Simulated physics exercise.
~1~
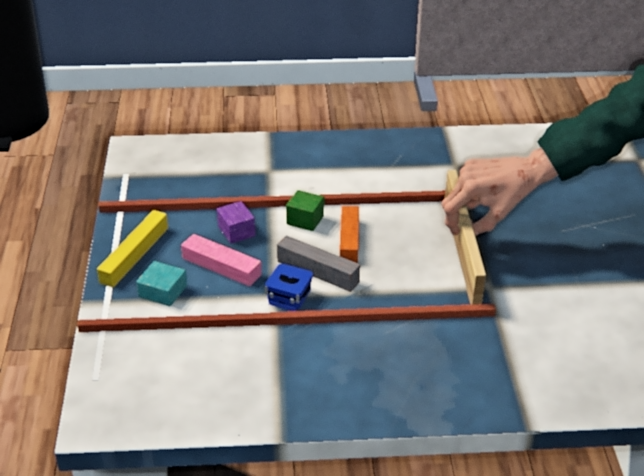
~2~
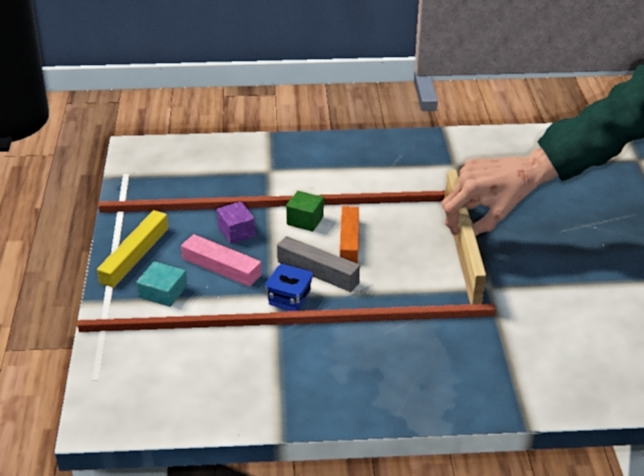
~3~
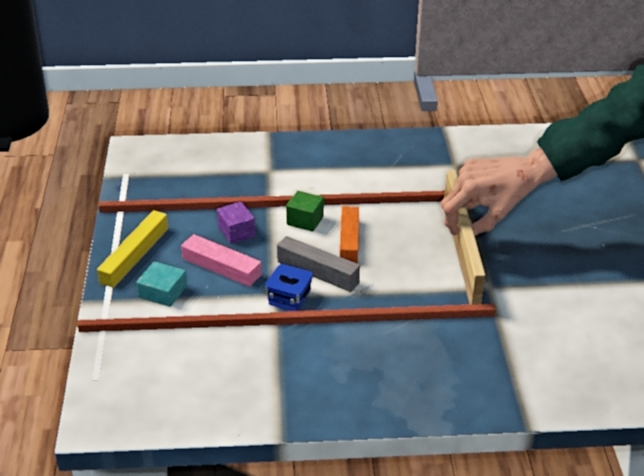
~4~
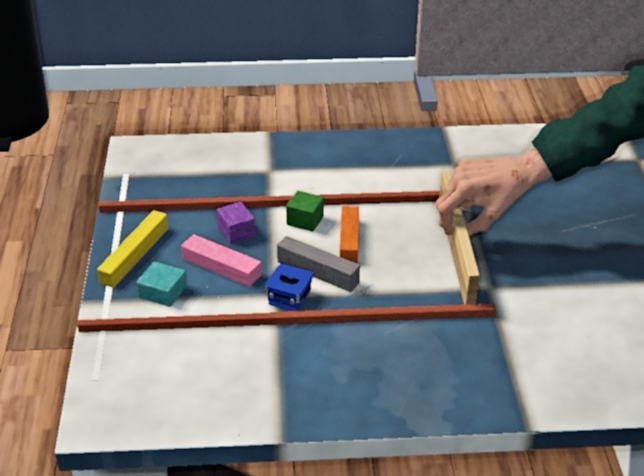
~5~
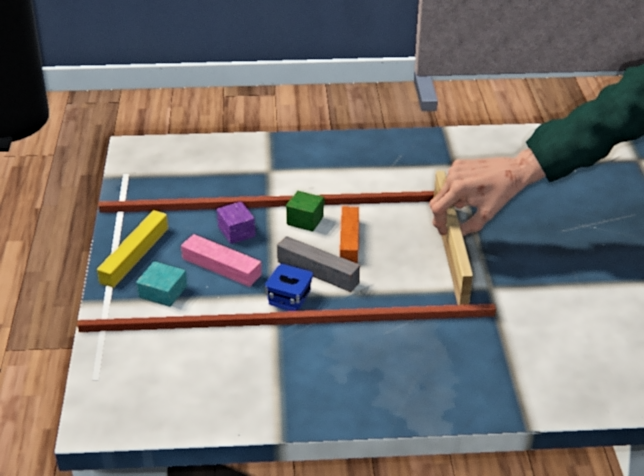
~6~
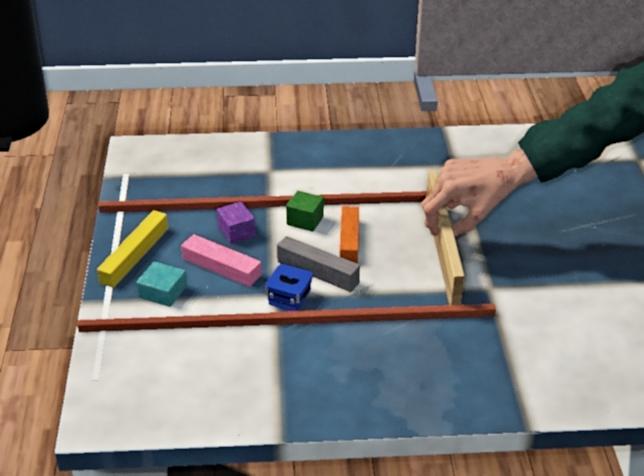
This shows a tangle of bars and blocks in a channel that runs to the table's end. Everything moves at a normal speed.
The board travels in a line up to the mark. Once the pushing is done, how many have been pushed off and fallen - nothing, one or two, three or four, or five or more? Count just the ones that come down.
By then five or more have fallen.
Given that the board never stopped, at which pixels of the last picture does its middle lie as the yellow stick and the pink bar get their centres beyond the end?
Near (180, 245) in the first case, near (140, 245) in the other.
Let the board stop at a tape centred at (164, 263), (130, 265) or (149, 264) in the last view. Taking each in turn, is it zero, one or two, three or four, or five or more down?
In turn: Either one or two; either three or four; either one or two.
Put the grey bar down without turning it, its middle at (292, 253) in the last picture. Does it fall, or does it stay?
From that start it falls away.
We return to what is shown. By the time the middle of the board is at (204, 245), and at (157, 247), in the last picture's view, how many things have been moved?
In order, the tallies are 8 and 8.
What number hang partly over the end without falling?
Number: 1.
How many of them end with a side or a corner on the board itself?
The count is 2.
Soon after, none off yet; yellow stick at rest near (134, 248); turquoise block at rest near (162, 284); pink bar at rest near (221, 260).
At rest, the number that fall off is five or more; fallen, grey bar, green block, purple block, pink bar, turquoise block and yellow stick.
